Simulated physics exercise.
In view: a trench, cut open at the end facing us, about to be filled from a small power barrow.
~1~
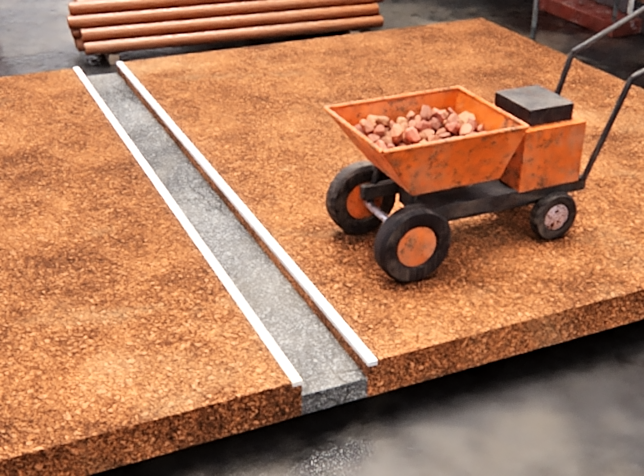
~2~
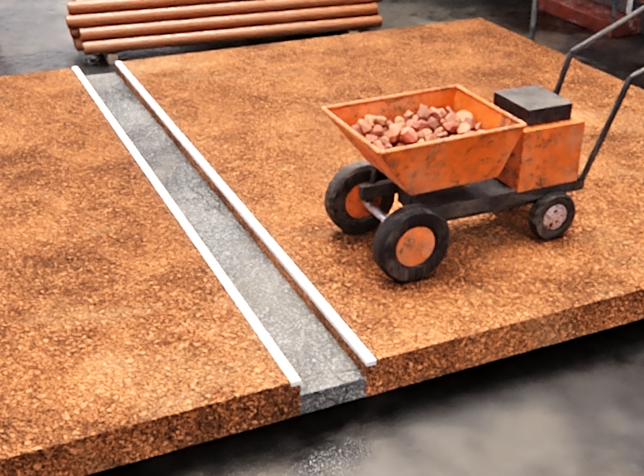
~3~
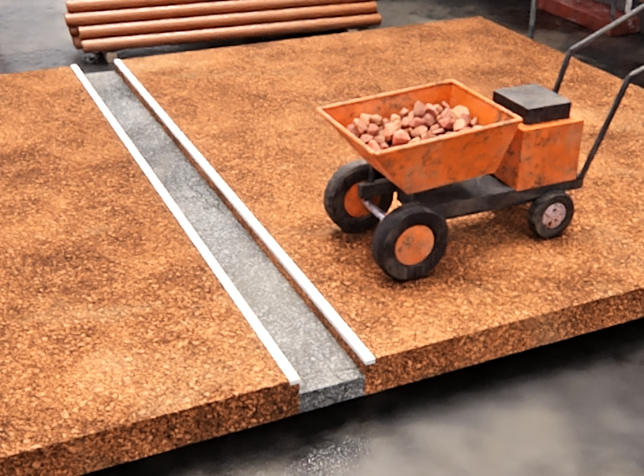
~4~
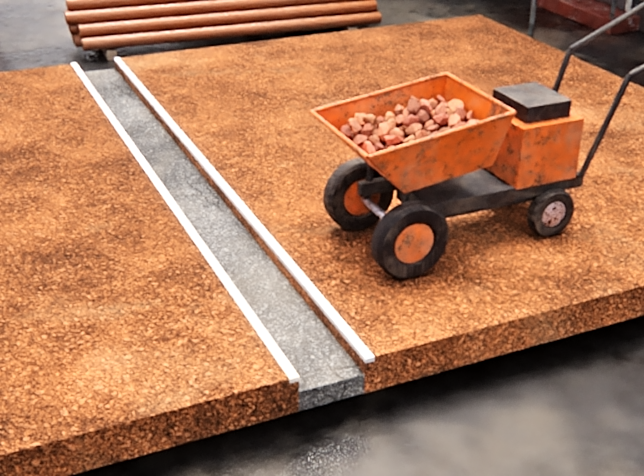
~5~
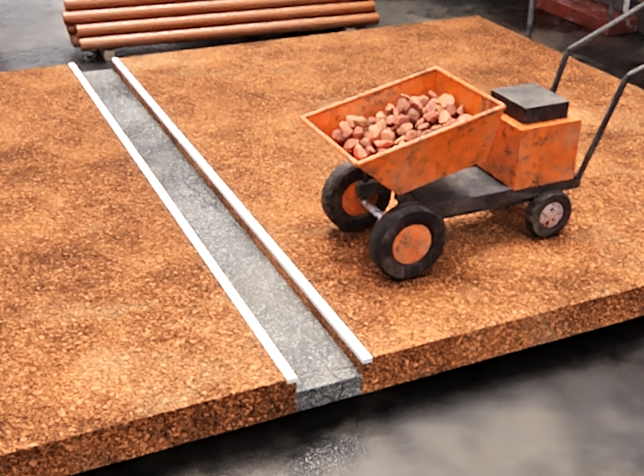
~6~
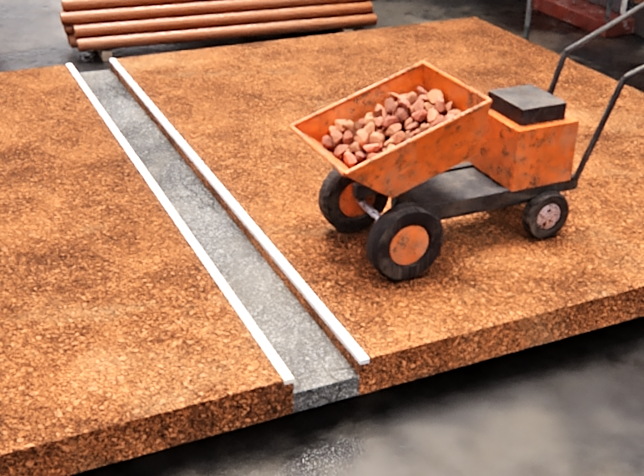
On a brown slab beside a shallow grey trench, an orange barrow's loaded skip tilts left.
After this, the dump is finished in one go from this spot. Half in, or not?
It catches over half.
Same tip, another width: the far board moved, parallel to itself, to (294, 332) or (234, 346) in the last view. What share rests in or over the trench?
In turn 40 and 90 in a hundred.
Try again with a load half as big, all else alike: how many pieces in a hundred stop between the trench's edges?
Close to 90 per cent.
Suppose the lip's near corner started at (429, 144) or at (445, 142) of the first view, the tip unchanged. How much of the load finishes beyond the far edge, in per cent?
Roughly 0 per cent, and 0 per cent.
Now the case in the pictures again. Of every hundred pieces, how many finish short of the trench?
It comes to 0 per cent or so.
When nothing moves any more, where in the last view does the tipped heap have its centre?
Near (248, 277).
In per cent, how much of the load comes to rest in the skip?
Roughly 15 in a hundred.
Just after the last frame, skip tipped steeply; every one in the skip.
A moment on, skip tipped steeply; almost all in the skip; just a few in or heaped over the trench; just a few falling.
Further on, skip tipped right over; roughly a third in the skip; roughly half in or heaped over the trench; about a tenth beyond it.
When it is over, skip tipped right over; about a tenth in the skip; roughly two thirds in or heaped over the trench; about a tenth beyond it.
